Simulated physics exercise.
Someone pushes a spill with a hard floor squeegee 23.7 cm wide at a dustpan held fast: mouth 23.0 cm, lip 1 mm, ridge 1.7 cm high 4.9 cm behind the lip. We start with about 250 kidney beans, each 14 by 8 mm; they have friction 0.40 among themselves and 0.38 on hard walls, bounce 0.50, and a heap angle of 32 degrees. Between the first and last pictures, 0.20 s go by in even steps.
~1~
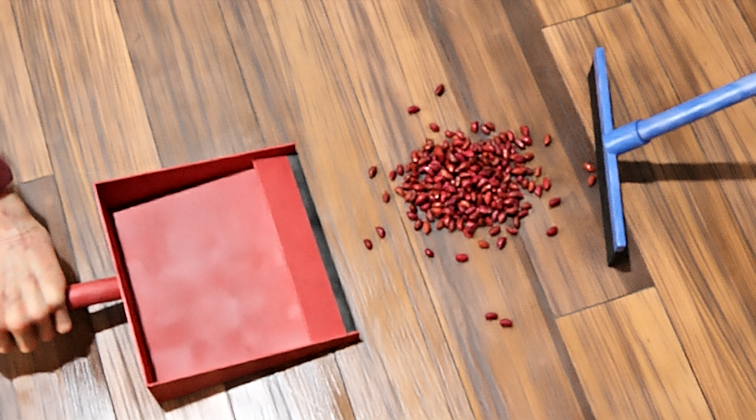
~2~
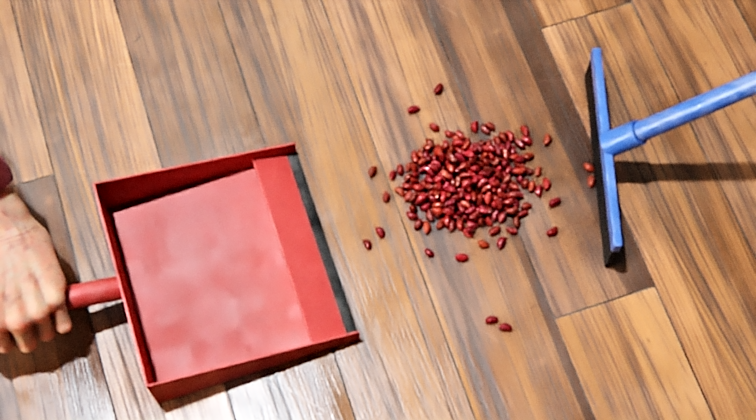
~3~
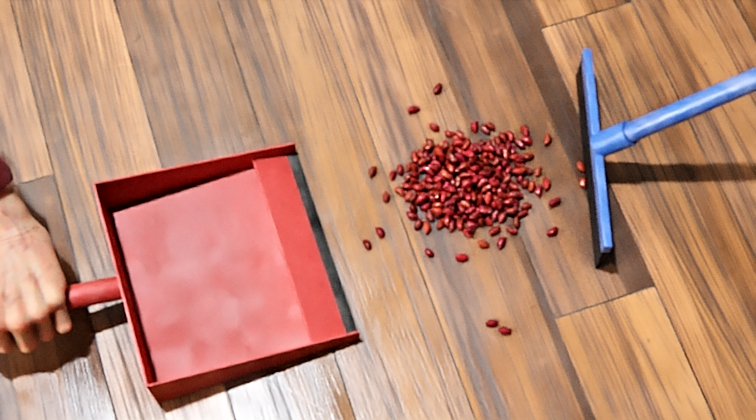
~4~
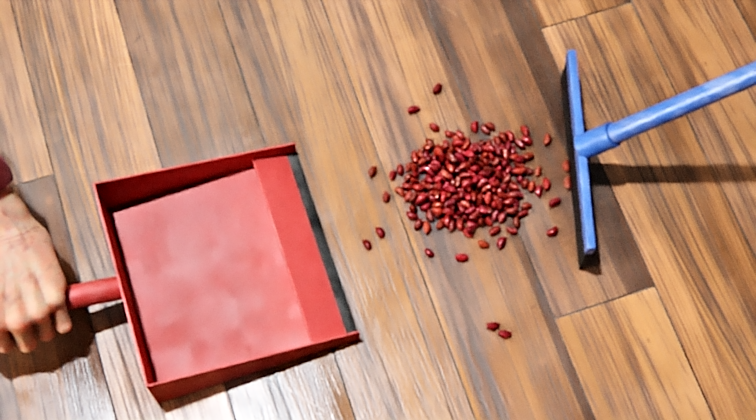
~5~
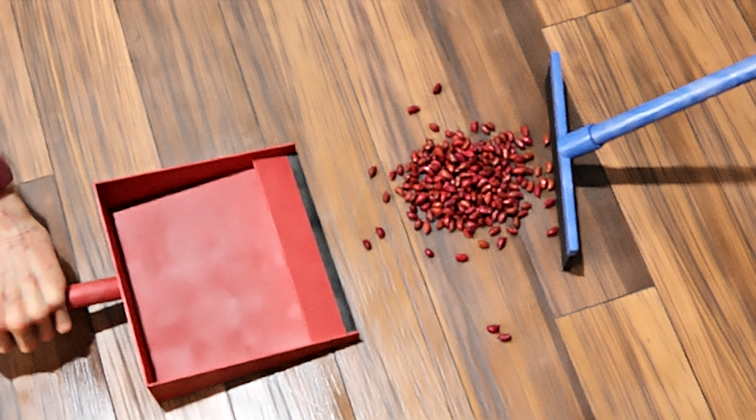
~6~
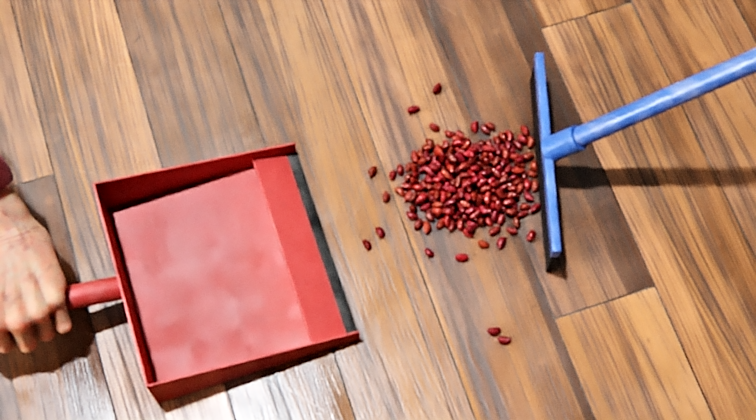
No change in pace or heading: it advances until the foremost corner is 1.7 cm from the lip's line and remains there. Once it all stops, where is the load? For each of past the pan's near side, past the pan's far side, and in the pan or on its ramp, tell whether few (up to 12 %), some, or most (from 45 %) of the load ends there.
Past the pan's near side: Few, past the pan's far side: Some, in the pan or on its ramp: Some.
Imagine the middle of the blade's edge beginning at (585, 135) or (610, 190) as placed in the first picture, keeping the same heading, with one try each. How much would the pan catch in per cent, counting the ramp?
Around 25 percent, then around 15 percent.
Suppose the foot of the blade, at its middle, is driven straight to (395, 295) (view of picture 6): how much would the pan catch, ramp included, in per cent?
Some 0 per cent.
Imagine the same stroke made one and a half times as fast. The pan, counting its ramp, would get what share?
Then some 25 in a hundred.
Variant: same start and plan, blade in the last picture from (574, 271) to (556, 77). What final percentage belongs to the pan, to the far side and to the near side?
Per cent by place - pan 0, far side 5, near side 0.
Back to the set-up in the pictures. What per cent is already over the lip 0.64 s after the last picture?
By that time, around 20 percent.
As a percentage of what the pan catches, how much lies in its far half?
Estimate: Close to 70 %.
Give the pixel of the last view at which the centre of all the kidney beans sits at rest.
I'd say roughly (321, 191).
Then, 0.22 s after the last picture, middle of the blade 15 cm from the lip; 0 % over the lip, far side 5 %, near side 0 %.
Then, 0.37 s after the last picture, middle of the blade 8 cm from the lip; 0 % over the lip, far side 10 %, near side 0 %.
Then, 0.64 s after the last picture, middle of the blade 5 cm from the lip; 20 % over the lip, far side 20 %, near side 0 %.
In the end, near side 0 %, far side 20 %, pan 20 %, in front of the lip or behind the blade 60 %.
